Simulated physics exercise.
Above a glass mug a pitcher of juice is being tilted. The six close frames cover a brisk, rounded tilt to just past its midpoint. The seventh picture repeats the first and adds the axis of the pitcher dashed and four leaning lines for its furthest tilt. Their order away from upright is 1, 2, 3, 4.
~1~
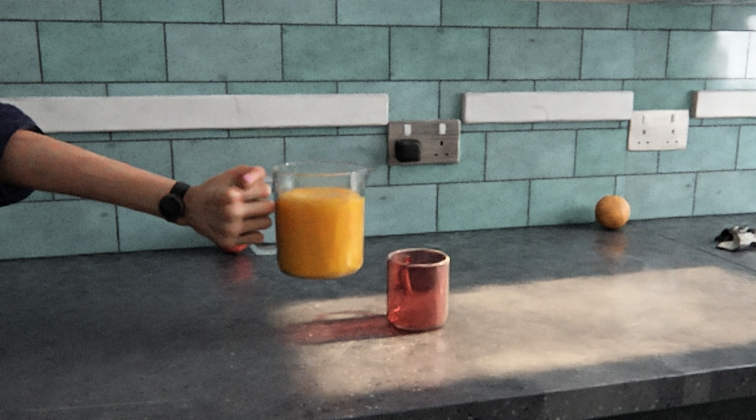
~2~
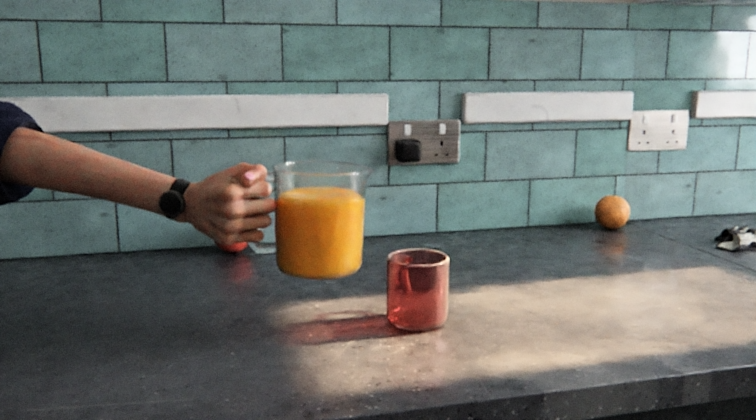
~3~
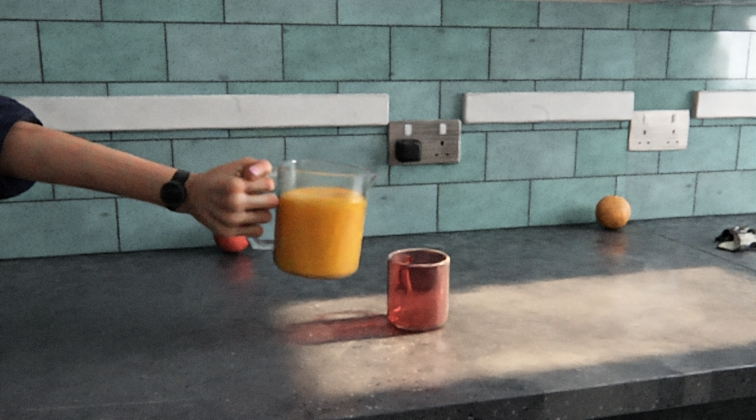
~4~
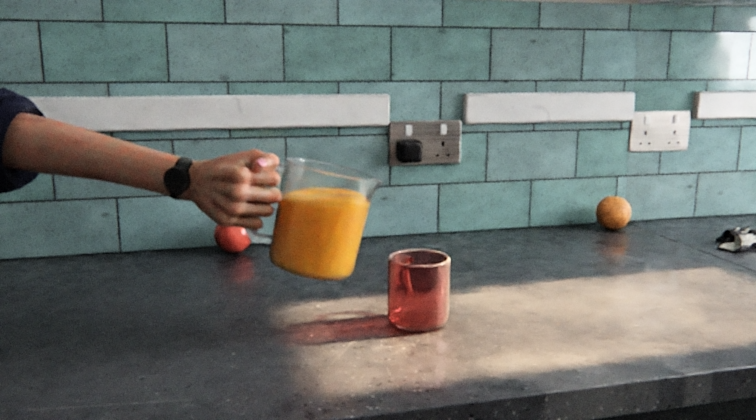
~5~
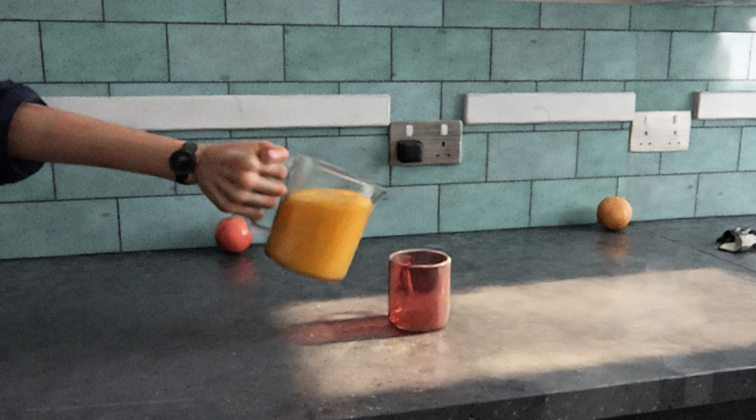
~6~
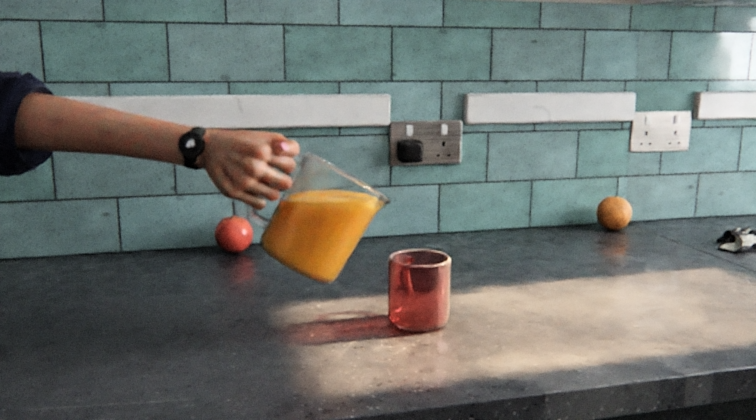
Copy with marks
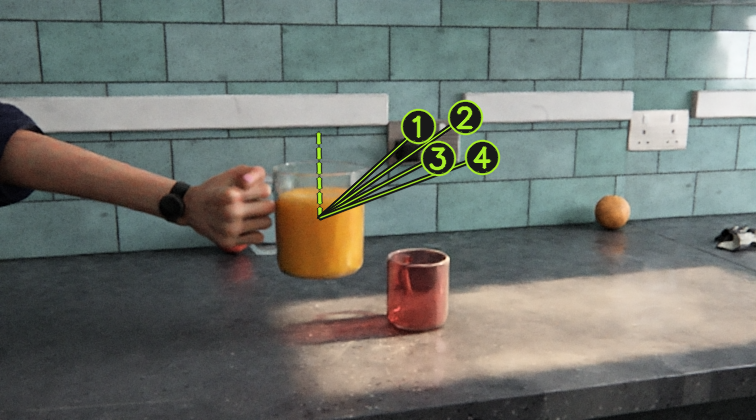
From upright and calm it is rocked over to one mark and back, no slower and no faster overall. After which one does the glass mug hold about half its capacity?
Line 2.
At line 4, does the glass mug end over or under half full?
Over.
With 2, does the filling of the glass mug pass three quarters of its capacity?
No, less.
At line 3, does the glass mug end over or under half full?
Over.
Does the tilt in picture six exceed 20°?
Yes.
On the marked copy, 1 at (407, 139); 2 at (450, 126); 3 at (422, 163); 4 at (466, 162).
For line 1, the glass mug ends with about 31 % of what it can hold.
For line 2, the glass mug ends with about 51 % of what it can hold.
For line 3, the glass mug ends with about 75 % of what it can hold.
For line 4, the glass mug ends with about 91 % of what it can hold; 5 % of the juice is spilt.
